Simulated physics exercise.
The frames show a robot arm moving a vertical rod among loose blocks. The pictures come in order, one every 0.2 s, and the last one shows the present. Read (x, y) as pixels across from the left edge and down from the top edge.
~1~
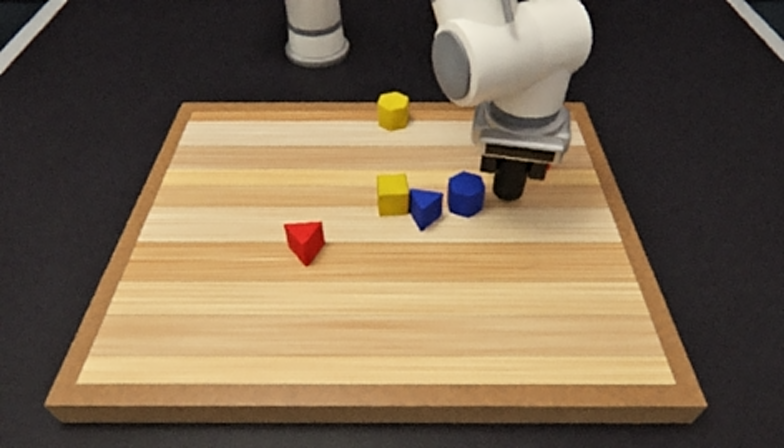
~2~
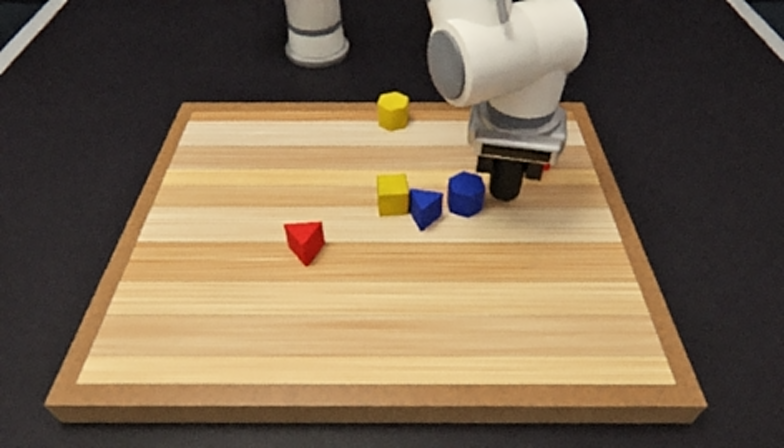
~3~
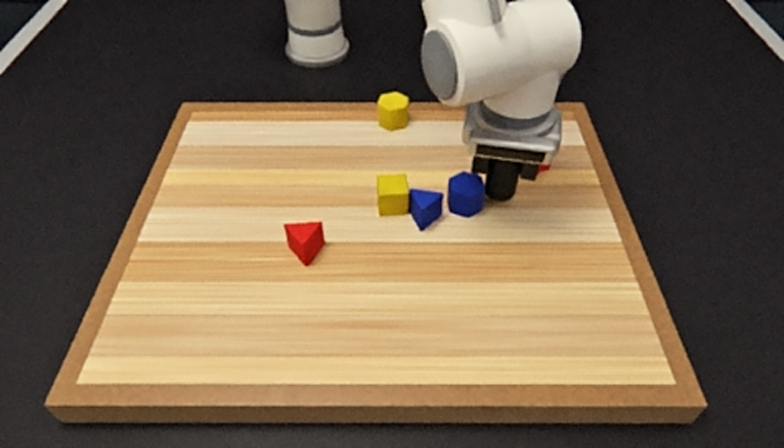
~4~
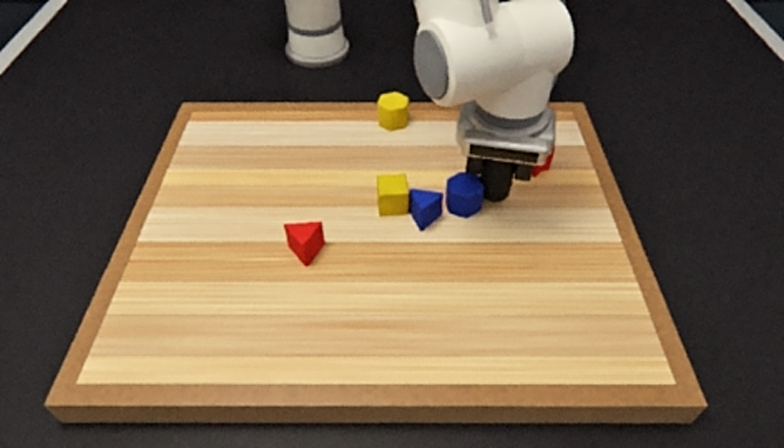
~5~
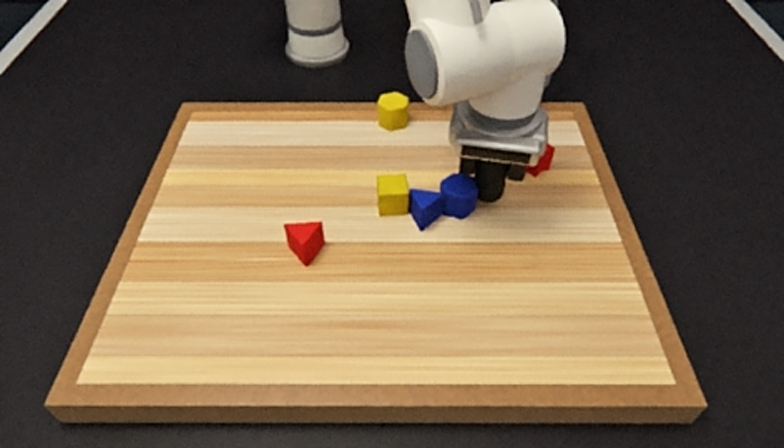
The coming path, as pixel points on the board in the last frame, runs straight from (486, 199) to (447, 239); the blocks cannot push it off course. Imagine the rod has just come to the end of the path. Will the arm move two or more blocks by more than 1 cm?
The answer is yes.
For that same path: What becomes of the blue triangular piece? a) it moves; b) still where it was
I choose a.
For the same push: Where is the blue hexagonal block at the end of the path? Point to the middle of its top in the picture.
I expect it at (413, 216).
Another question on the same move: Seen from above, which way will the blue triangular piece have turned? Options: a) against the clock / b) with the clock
Answer: B.
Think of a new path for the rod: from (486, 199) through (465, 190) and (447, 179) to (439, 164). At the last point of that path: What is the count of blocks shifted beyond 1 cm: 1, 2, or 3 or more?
Looking at the path, I think only one of the blocks ends up more than 1 cm away.
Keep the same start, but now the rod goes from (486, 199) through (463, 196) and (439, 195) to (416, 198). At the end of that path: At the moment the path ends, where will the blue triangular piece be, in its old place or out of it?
The blue triangular piece will be pushed away from where it stands.
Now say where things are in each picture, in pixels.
Rod's lower end (507, 191); yellow square block (393, 183); blue triangular piece (425, 196); blue hexagonal block (467, 183), in the first frame.
Rod (504, 191); blocks still, in the second frame.
Rod (499, 192); blocks still, in the third frame.
Rod (494, 192); blue hexagonal block (466, 183), in the fourth frame.
Rod (487, 193); yellow square block (393, 183); blue triangular piece (425, 196); blue hexagonal block (459, 184), in the fifth frame.
The first path, step by step. Halfway along, rod (468, 212); blue triangular piece (408, 203), turned 70° clockwise; blue hexagonal block (438, 204).
At the end, rod (448, 232); yellow square block still; blue triangular piece (389, 202), turned 105° clockwise; blue hexagonal block (413, 216), turned 30° clockwise.
